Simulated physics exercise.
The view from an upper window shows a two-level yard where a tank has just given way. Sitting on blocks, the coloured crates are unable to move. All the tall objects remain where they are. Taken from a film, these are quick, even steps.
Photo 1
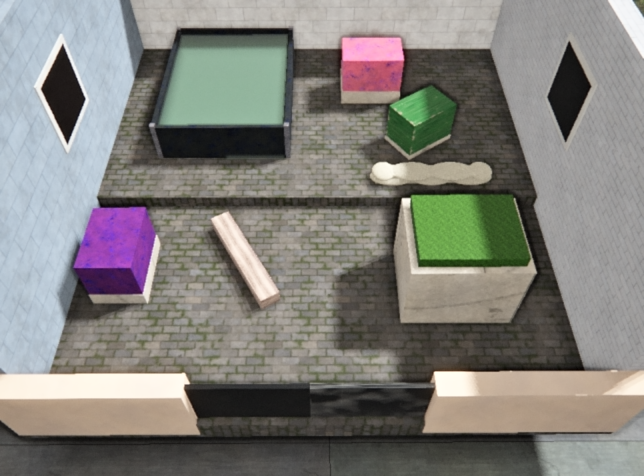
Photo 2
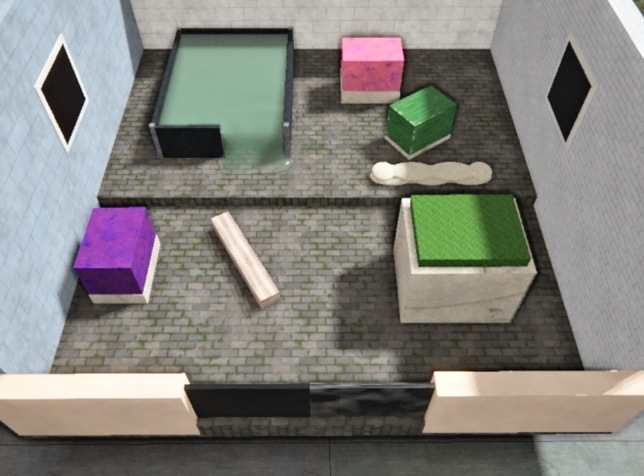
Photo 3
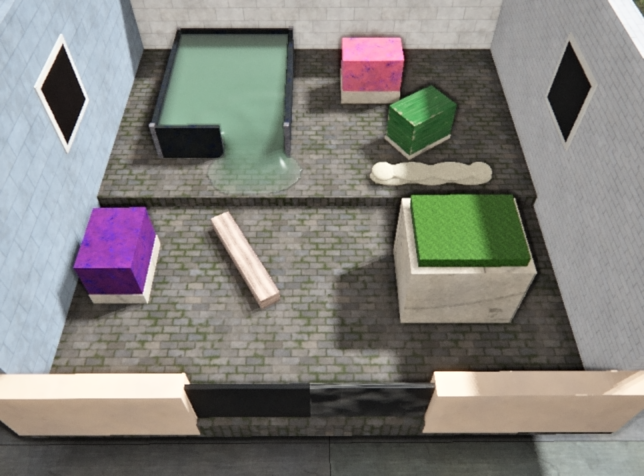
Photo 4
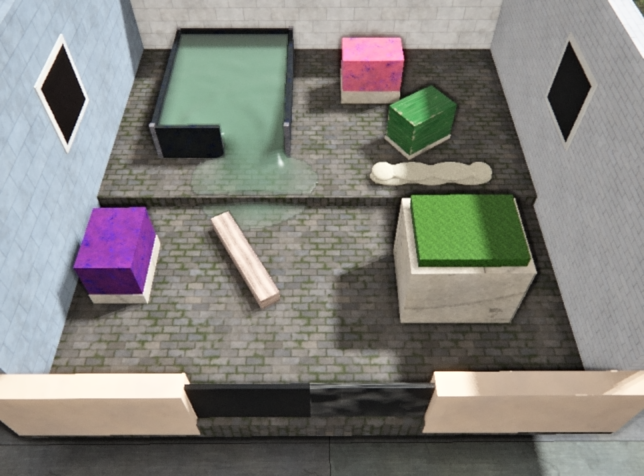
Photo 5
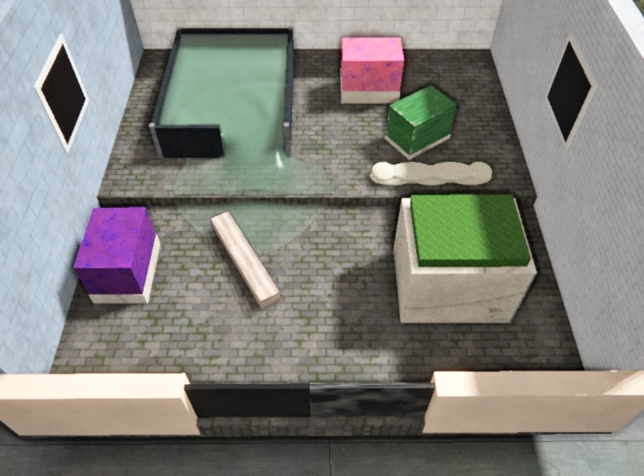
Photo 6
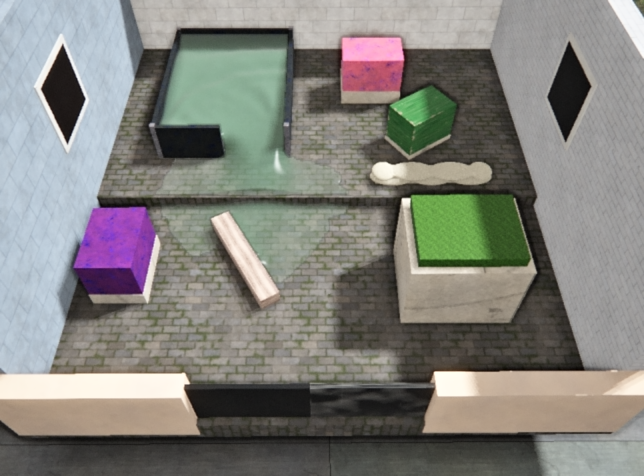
Water pours from a gap in the tank and spreads down over the lower paving.
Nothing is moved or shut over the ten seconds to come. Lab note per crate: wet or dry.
Result - pink crate: Dry; green crate: Dry; purple crate: Dry.
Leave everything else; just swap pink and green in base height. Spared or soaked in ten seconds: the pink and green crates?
After the trade the pink crate is left untouched, and the green crate is left untouched.
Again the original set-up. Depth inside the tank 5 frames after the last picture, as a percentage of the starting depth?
Estimate: Around 78 %.
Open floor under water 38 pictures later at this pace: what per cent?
That works out at 55 %.
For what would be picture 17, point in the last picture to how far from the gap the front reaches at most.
Somewhere about (528, 401).
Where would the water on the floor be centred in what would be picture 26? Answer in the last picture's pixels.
About (274, 188) in the last view.
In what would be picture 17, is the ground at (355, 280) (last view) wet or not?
Lab note: Spot reads soaked.
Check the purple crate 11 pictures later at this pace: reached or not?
Short answer for purple: Got wet.
A moment on, water covers 20 % of the floor; the pink crate not reached, the green crate not reached, the purple crate water round its plinth.
Next, water covers 35 % of the floor; the pink crate not reached, the green crate not reached, the purple crate water round its plinth.
Then, water covers 45 % of the floor; the pink crate not reached, the green crate not reached, the purple crate water round its plinth.
Later, water covers 55 % of the floor; the pink crate not reached, the green crate not reached, the purple crate water round its plinth.
In the end, water covers 50 % of the floor; the pink crate stayed above the water, the green crate stayed above the water, the purple crate stayed above the water.
